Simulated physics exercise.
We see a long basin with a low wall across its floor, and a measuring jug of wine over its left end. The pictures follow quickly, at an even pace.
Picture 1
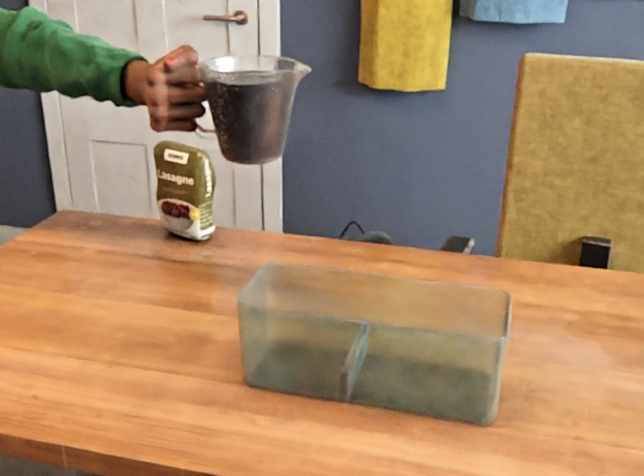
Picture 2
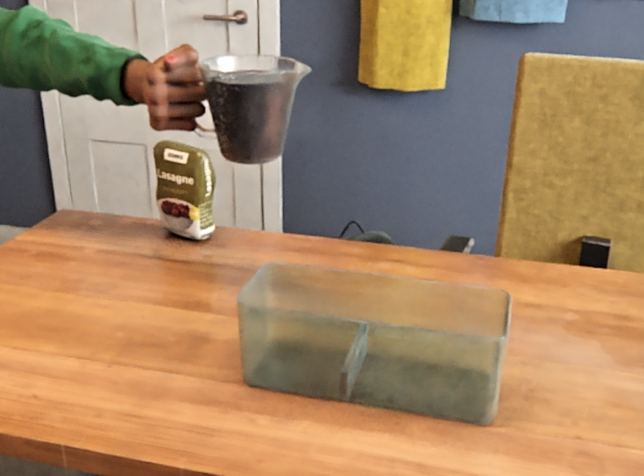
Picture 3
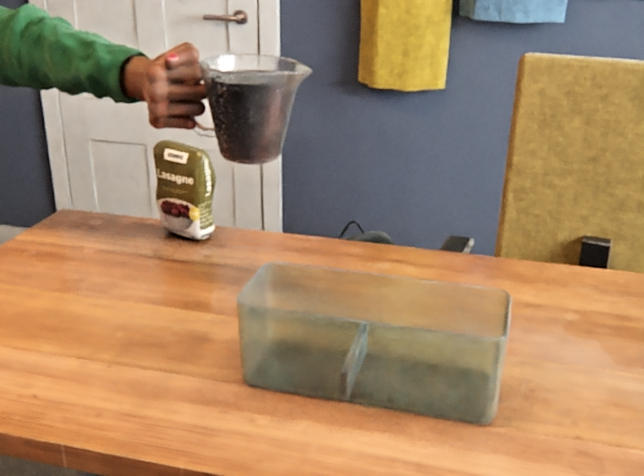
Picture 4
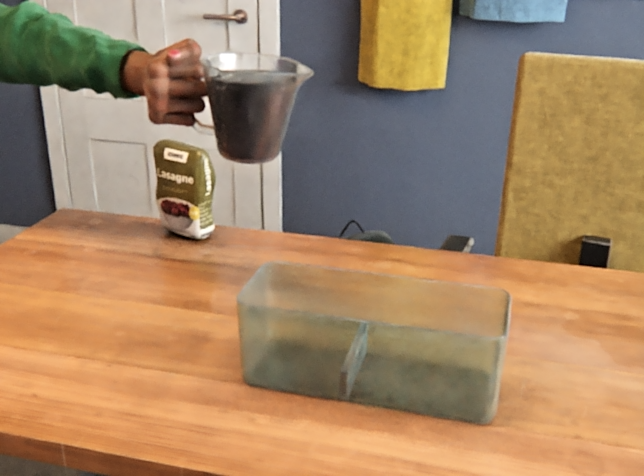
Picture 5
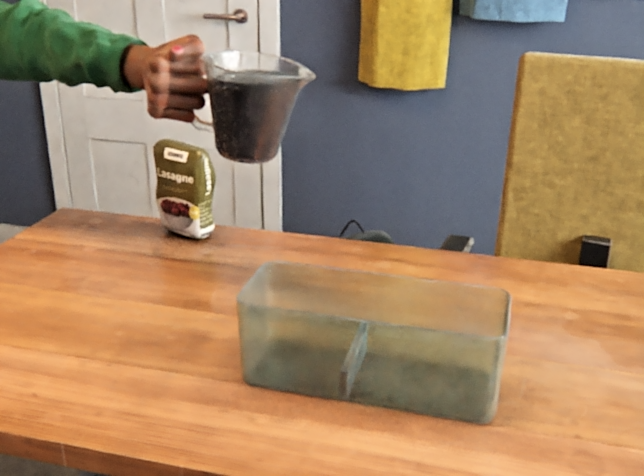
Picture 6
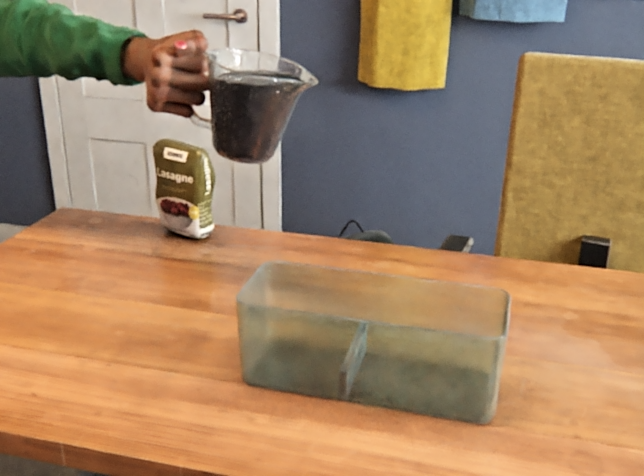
We see a hand in a green sleeve holding a measuring jug of dark liquid above the left end of a long, low-walled basin on a wooden table; the jug stays nearly still, then tilts slightly to the right.
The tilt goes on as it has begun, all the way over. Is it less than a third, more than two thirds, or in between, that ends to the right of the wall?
The share right of the wall is over two thirds.
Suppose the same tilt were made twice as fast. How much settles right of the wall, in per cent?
About 65 per cent.
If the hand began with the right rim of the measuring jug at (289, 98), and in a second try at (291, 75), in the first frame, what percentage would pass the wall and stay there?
Near 40 % and 55 %.
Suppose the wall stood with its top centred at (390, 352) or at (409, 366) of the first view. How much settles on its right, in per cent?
Near 20 % and 15 %.
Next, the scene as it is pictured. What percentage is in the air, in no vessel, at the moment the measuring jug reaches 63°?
Close to 25 per cent.
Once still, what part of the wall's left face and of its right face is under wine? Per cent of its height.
Near 20 on the left, 50 on the right.
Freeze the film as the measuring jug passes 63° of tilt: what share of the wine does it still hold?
Near 70 %.
A moment on, the tilt is 63° and 69 per cent is still to pour, 0 is left of the wall and 7 right of it.
Next, the tilt is 99° and 12 per cent is still to pour, 3 is left of the wall and 61 right of it.
Then the tilt is 109° and 0 per cent is still to pour, 18 is left of the wall and 80 right of it.
Later the tilt is 109° and 0 per cent is still to pour, 19 is left of the wall and 79 right of it.
Finally, 19 per cent lies left of the wall, 79 right of it and 2 outside.
